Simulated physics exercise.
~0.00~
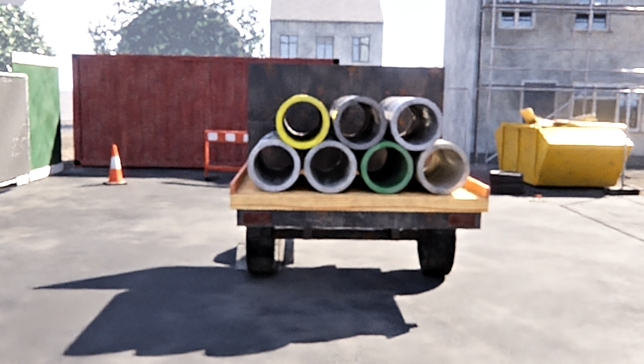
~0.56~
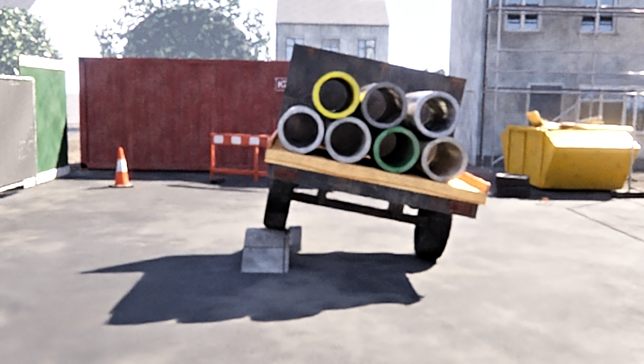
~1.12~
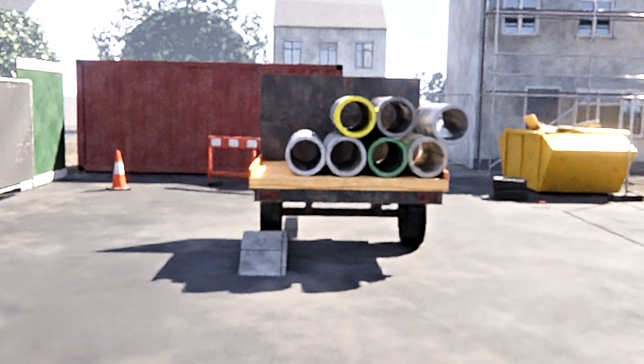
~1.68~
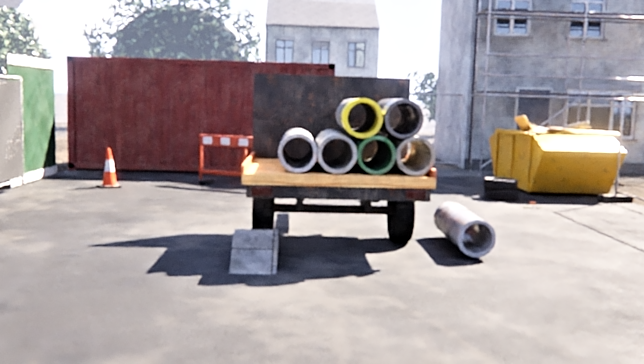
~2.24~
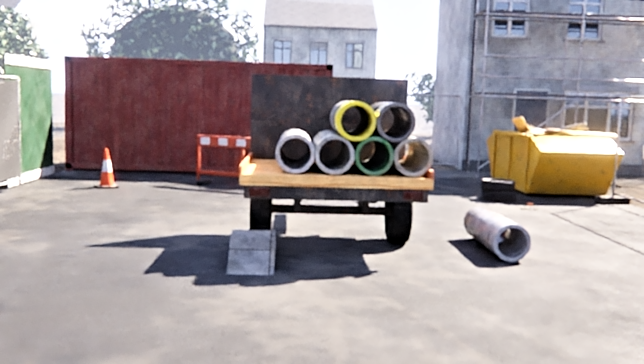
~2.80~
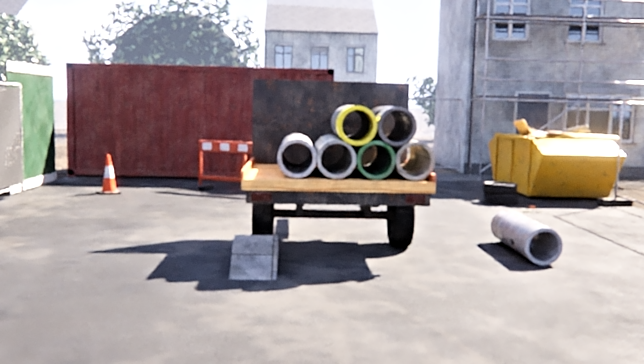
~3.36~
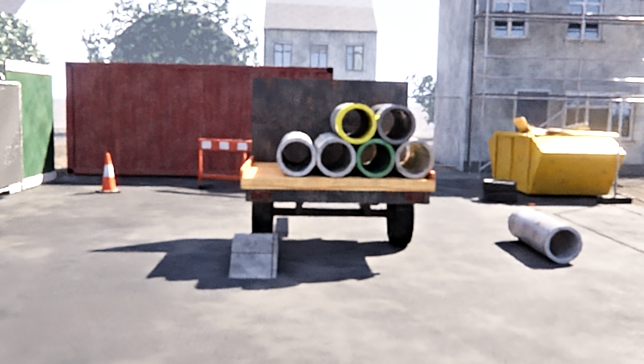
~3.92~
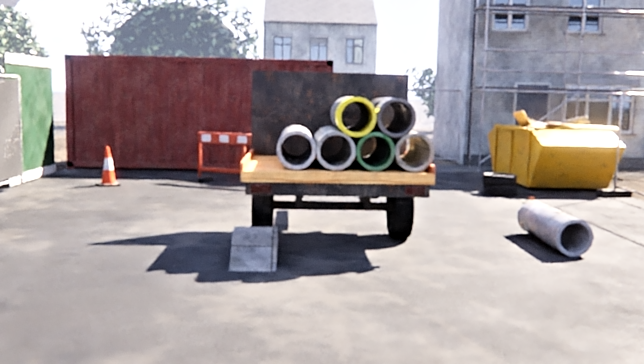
A trailer stacked with loose concrete pipes tipped sharply to the right as its left wheel rode over a block, then levelled out, and one grey pipe fell off the right side and rolled away, while the yellow and green ones stayed aboard.
